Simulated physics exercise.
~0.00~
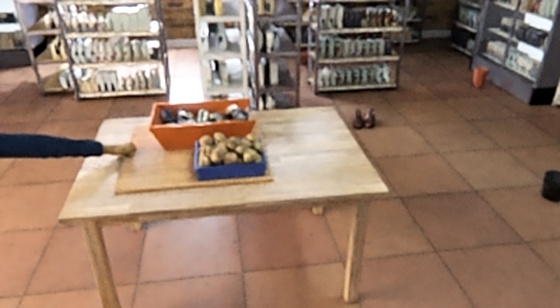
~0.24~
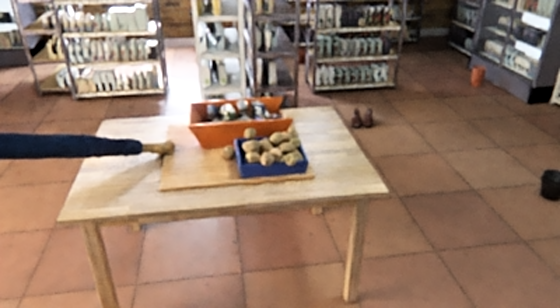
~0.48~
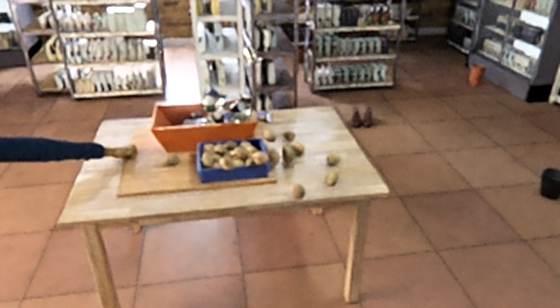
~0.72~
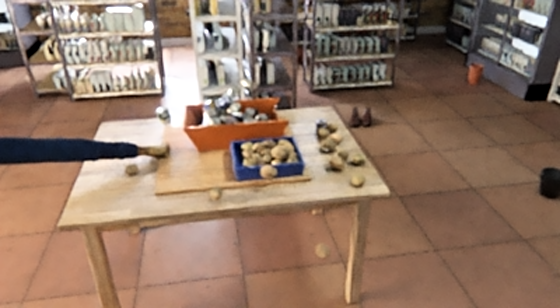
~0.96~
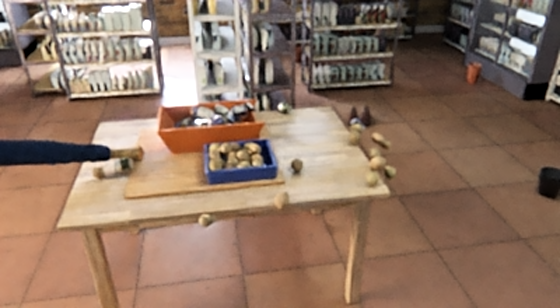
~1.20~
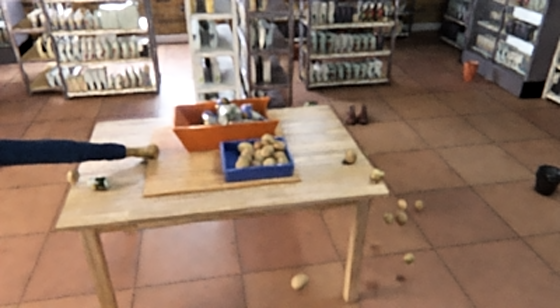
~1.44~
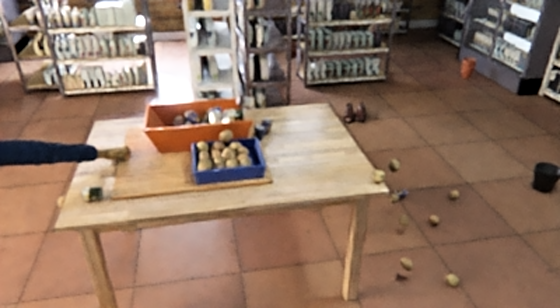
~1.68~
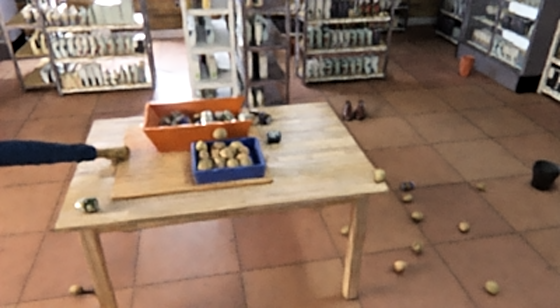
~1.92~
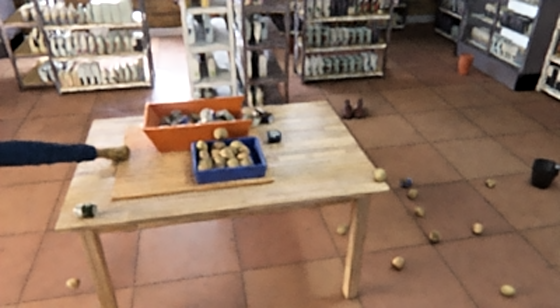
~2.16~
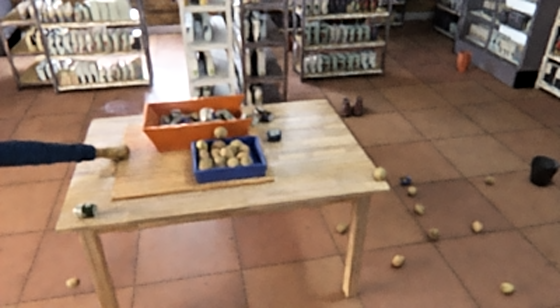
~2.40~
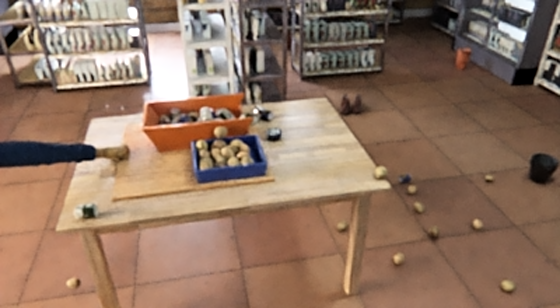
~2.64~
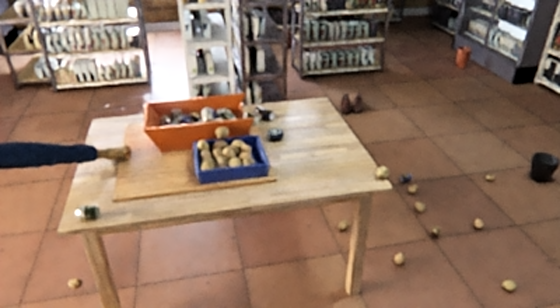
Hand shaking a board holding orange and blue crates on a wooden table, spilling round brown pieces and cans before coming to rest.
